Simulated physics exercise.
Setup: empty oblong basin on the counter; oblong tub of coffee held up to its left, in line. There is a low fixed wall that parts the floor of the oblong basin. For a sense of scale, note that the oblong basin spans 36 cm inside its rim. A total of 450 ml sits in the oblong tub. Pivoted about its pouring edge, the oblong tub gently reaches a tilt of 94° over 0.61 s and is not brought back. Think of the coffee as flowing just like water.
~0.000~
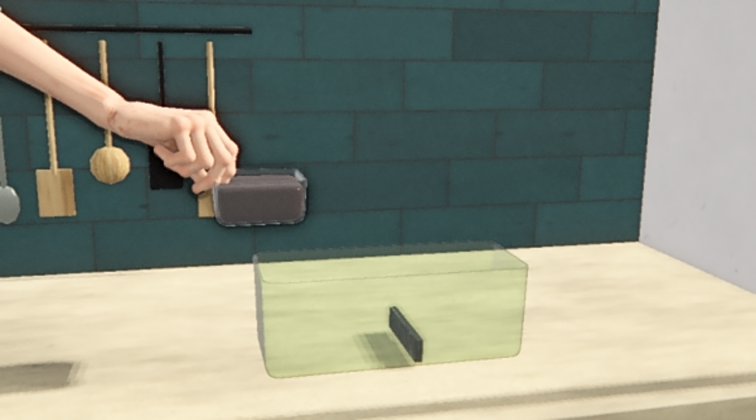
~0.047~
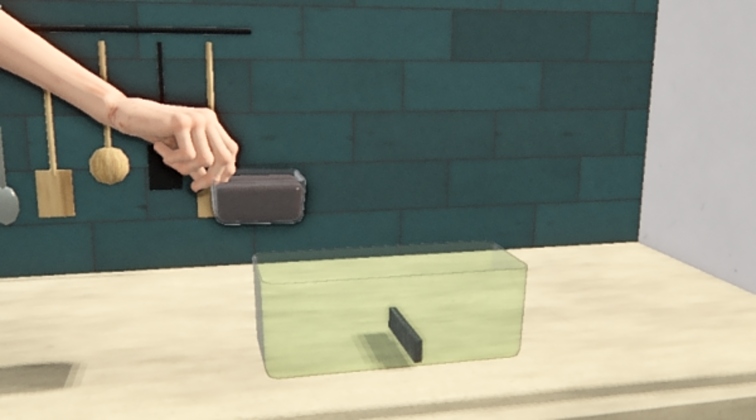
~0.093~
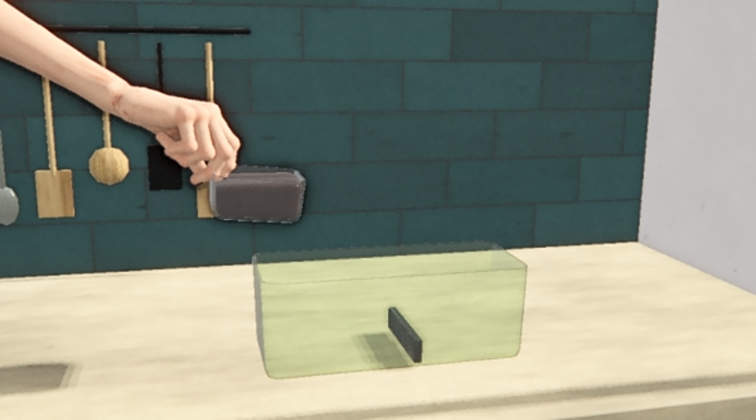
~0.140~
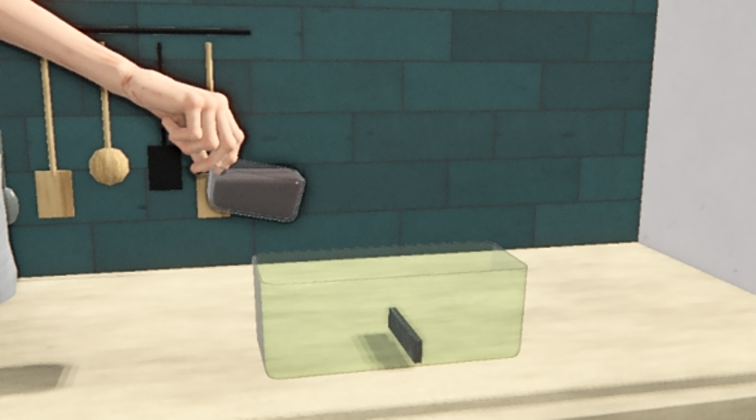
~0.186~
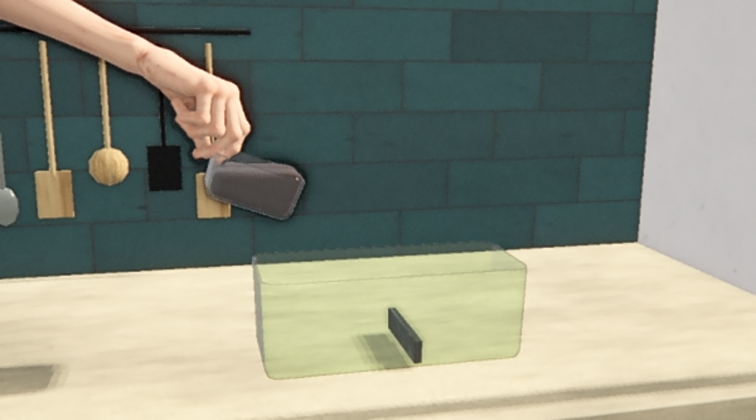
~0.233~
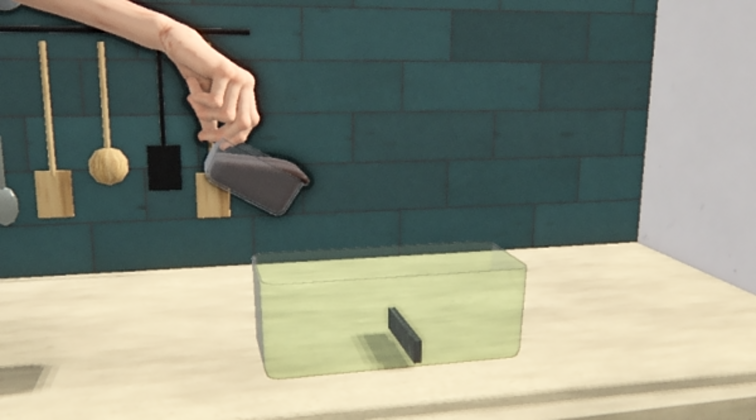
The video shows a hand holding a small dark tub above and to the left of an empty, clear greenish oblong basin with a short dark divider, then slowly tilting the tub rightward while the basin stays still.
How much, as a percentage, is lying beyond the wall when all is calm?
Around 13 per cent lies beyond the wall.
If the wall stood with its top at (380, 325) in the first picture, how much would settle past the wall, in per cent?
Around 60 %, I'd say.
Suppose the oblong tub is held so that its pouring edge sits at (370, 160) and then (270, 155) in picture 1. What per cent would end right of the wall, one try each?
80 per cent first, 15 per cent second.
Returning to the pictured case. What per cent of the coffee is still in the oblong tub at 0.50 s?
Still held: Roughly 26 % of the total.
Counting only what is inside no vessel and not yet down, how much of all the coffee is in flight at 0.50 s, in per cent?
Near 58 per cent at that moment.
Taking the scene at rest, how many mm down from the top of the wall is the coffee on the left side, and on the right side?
Left 20 mm, right 32 mm.
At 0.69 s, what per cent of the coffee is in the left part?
Around 80 in a hundred.
By 0.50 s the tilt is 86° and 26 per cent is still to pour, 16 is left of the wall and 0 right of it.
By 0.69 s the tilt is 94° and 4 per cent is still to pour, 79 is left of the wall and 7 right of it.
By 0.89 s the tilt is 94° and 1 per cent is still to pour, 83 is left of the wall and 9 right of it.
By 1.11 s the tilt is 94° and 0 per cent is still to pour, 86 is left of the wall and 10 right of it.
At rest 84 per cent lies left of the wall, 13 right of it and 3 outside.
